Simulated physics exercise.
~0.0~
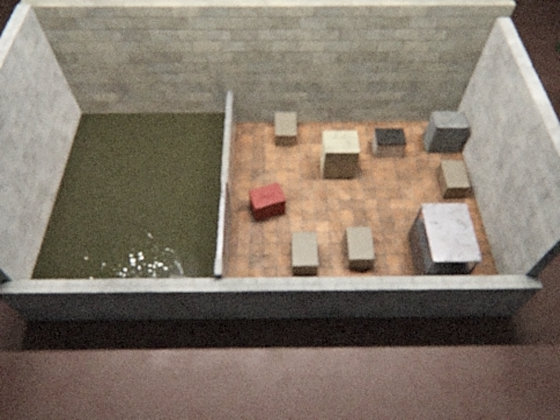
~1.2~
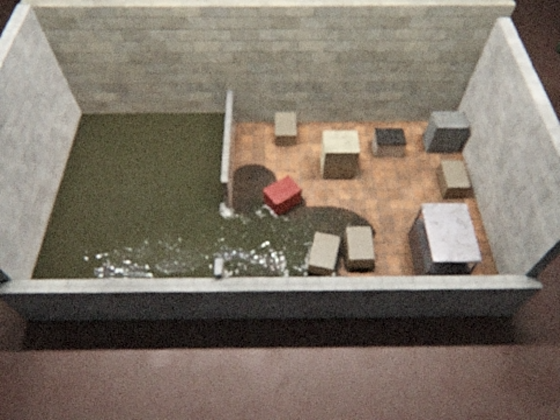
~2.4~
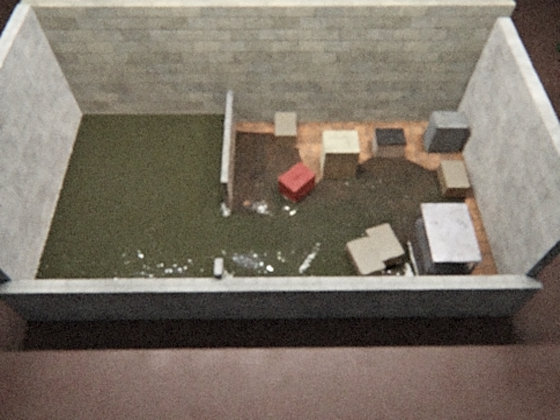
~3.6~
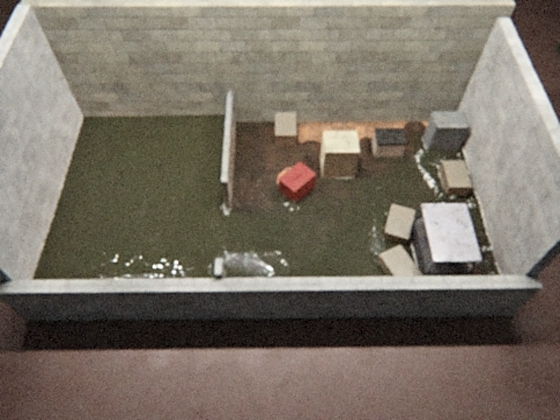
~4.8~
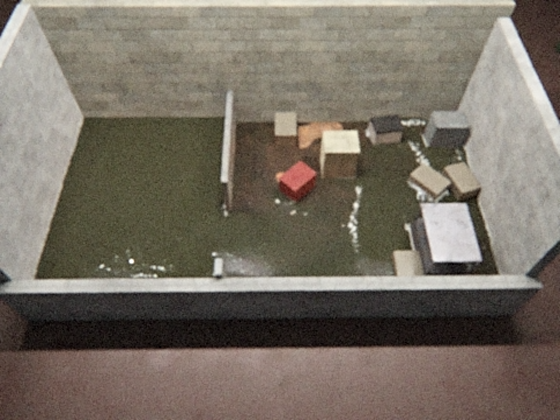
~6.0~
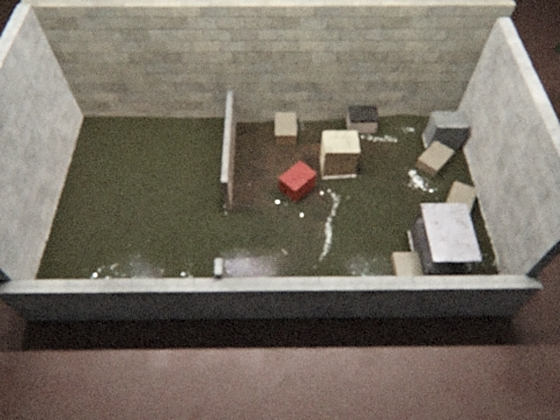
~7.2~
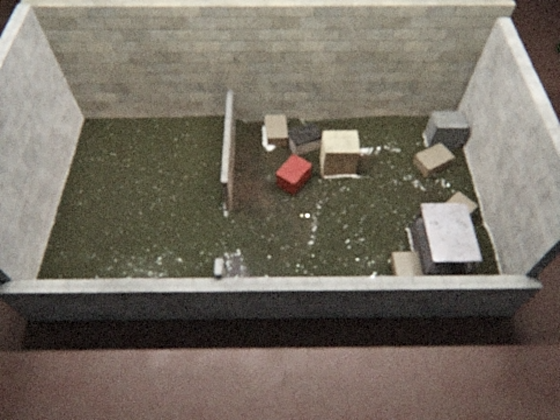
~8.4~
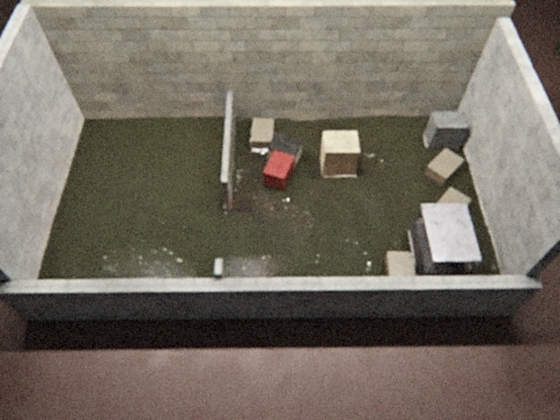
A walled store seen from above holds murky green water in its left room, while a dry, brick-coloured floor on the right carries crates, chests and a small red chest. The lower part of the dividing wall gives way, and water spills through, nudging the red chest and pushing two pale crates rightward along the near wall. The flood spreads until it covers the floor, and one pale crate drifts up the right side. A dark crate then floats left along the back wall. It ends beside the red chest, which shifts slightly back left, while the large crates stay put.
